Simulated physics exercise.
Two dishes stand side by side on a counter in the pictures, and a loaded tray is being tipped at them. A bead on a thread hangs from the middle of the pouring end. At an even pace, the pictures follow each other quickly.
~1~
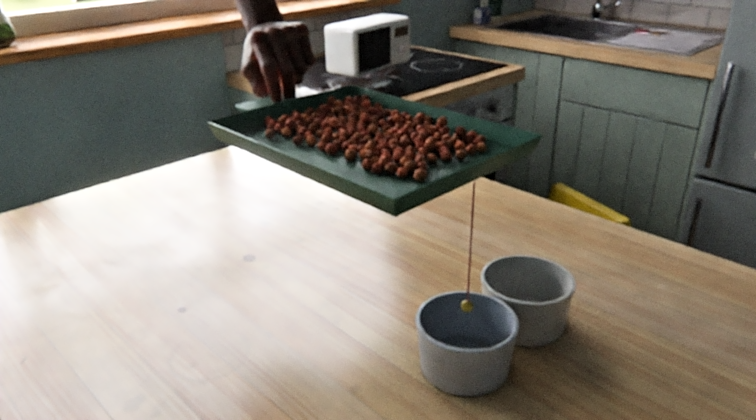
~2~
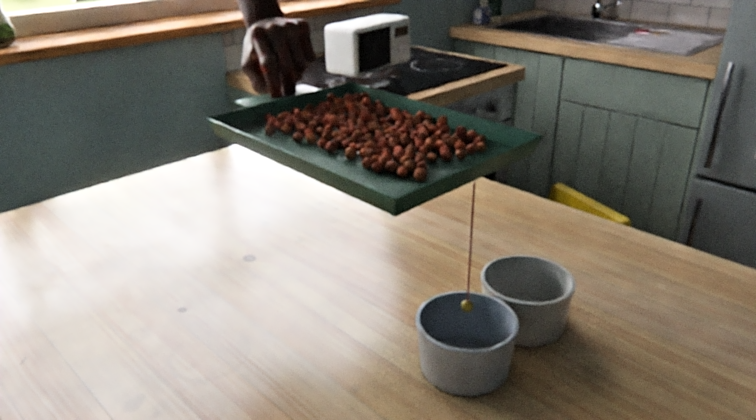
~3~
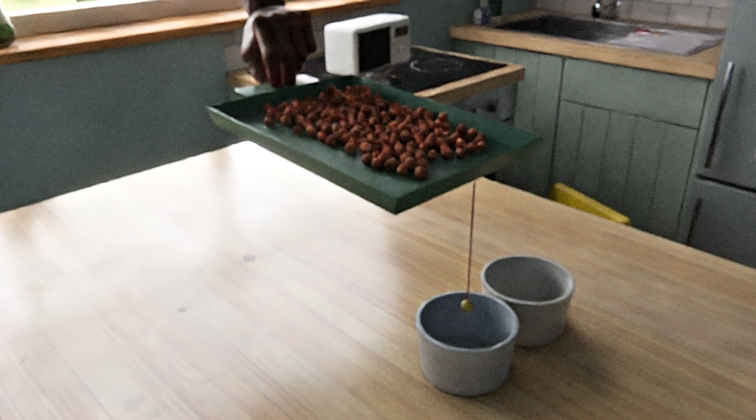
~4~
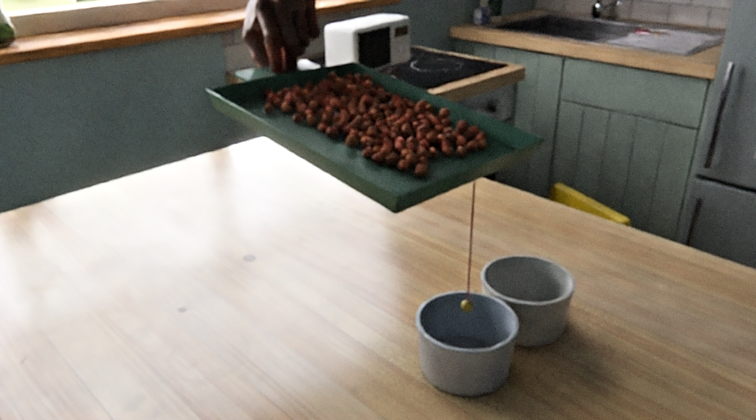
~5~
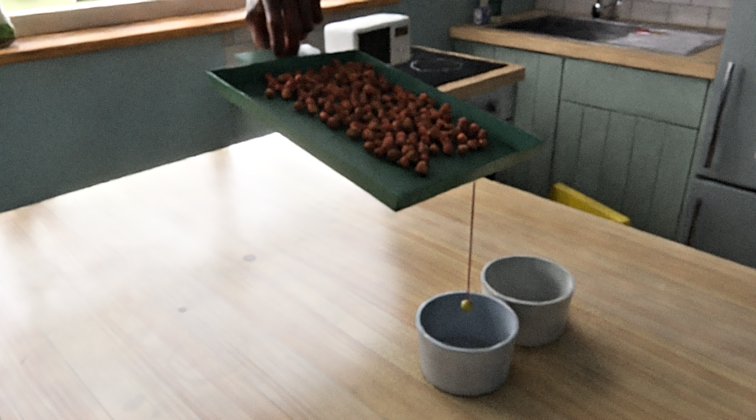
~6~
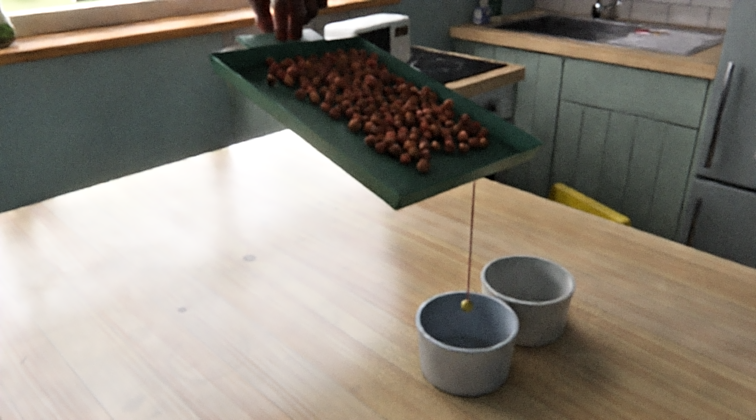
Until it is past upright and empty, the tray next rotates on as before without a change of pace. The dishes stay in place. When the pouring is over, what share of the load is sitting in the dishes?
The dishes hold less than half of it.
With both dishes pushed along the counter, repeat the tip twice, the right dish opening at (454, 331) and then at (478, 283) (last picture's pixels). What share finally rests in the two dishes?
Trial 1 about 0 %, trial 2 about 0 %.
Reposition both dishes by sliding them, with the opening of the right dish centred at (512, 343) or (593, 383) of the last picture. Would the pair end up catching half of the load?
The pair would catch the lesser share the first time and the lesser share the second time.
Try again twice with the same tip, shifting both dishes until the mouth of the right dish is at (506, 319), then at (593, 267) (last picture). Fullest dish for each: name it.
The first time it's the right member, the second time the left member.
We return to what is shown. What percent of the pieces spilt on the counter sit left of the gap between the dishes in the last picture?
My estimate is some 10 per cent.
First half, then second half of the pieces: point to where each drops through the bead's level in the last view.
Around (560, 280) at first; around (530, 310) after that.
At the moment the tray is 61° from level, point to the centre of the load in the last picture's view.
Near (474, 104).
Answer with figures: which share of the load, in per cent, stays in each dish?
Looks like close to 0 % lands in the left dish and close to 30 % in the right one.
Just after the last frame, tray tipped steeply; every one on the tray.
A moment on, tray tipped past a quarter turn; the larger part on the tray; just a few in the right dish; just a few outside both; about a tenth in the air.
Further on, tray tipped past a quarter turn; just a few in the left dish; roughly a third in the right dish; roughly two thirds outside both.
When it is over, tray tipped past a quarter turn; just a few in the left dish; roughly a third in the right dish; roughly two thirds outside both.
